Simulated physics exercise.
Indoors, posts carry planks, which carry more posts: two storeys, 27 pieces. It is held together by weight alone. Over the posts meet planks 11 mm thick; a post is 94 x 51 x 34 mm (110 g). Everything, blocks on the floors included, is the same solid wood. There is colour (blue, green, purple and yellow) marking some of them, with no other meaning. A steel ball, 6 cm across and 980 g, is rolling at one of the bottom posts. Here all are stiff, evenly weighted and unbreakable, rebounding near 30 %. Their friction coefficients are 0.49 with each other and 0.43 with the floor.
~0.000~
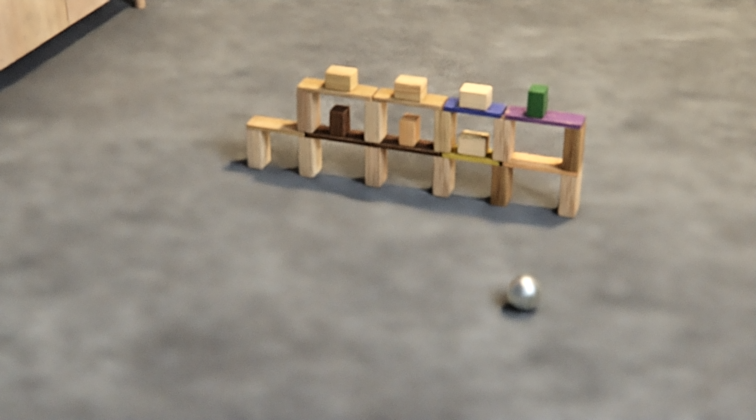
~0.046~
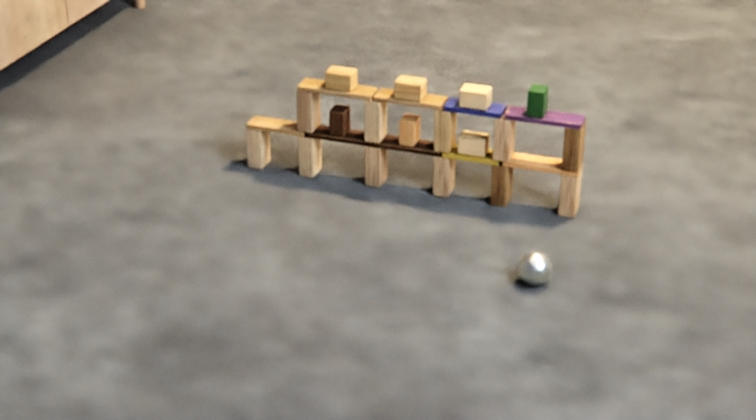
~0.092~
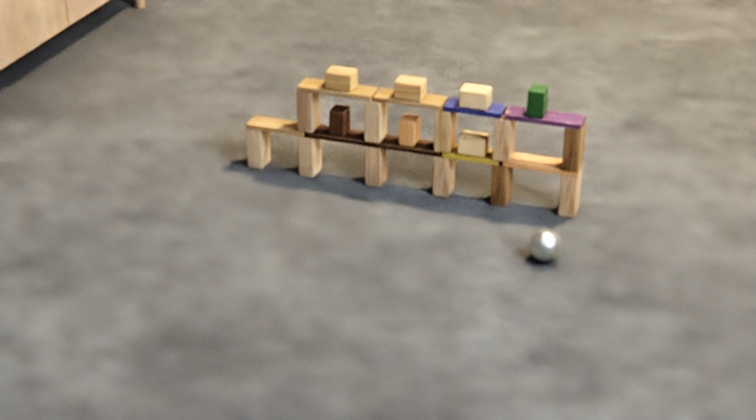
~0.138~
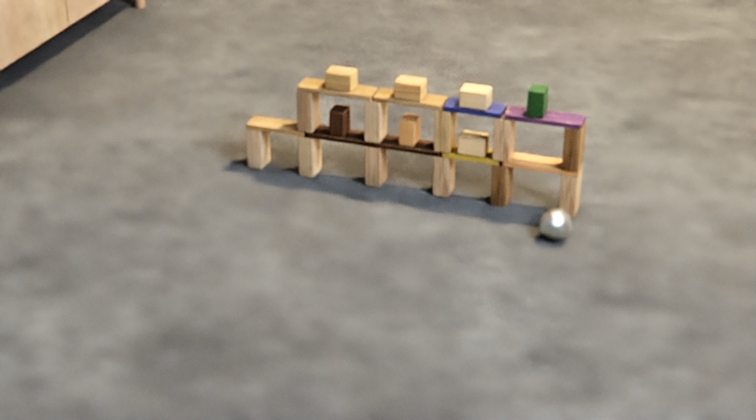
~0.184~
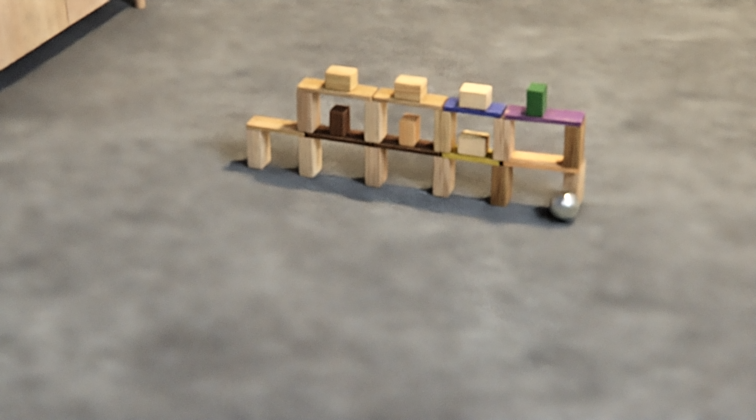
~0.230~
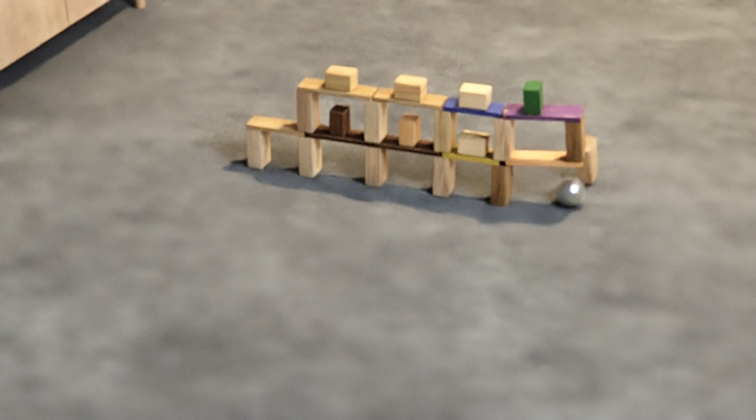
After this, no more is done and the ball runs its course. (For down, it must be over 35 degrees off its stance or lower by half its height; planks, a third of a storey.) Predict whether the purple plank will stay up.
It is going to fail.
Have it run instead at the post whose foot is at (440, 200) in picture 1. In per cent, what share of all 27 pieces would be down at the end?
Then it would be 40 %.
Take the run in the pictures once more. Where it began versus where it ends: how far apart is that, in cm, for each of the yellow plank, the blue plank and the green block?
I'd estimate yellow at 0 cm, blue at 0 cm and green at 24 cm.
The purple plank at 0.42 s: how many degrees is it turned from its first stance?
Some 60 degrees.
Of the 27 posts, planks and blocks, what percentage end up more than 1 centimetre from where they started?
It is 20 per cent.
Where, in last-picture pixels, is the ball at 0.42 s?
Roughly at pixel (594, 139).
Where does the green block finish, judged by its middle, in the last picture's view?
It ends up centred close to (597, 205).
Around 0.32 s, ball still moving; none of the 27 pieces down, 8 disturbed; purple plank tipped 19°; green block tipped 16°.
Around 0.42 s, ball still moving; 5 of the 27 pieces down; purple plank tipped 59°, 9 cm lower; green block tipped 74°, 7 cm lower.
Around 0.72 s, ball still moving; 5 of the 27 pieces down; purple plank tipped 41°, 15 cm lower; green block upside down.
Finally (1.5 s), ball rolling away; 5 of the 27 pieces down; purple plank tipped 14°, 19 cm lower; green block upside down; blue plank unmoved. Seen by the last camera, middles, purple plank near (548, 201), green block near (597, 205).
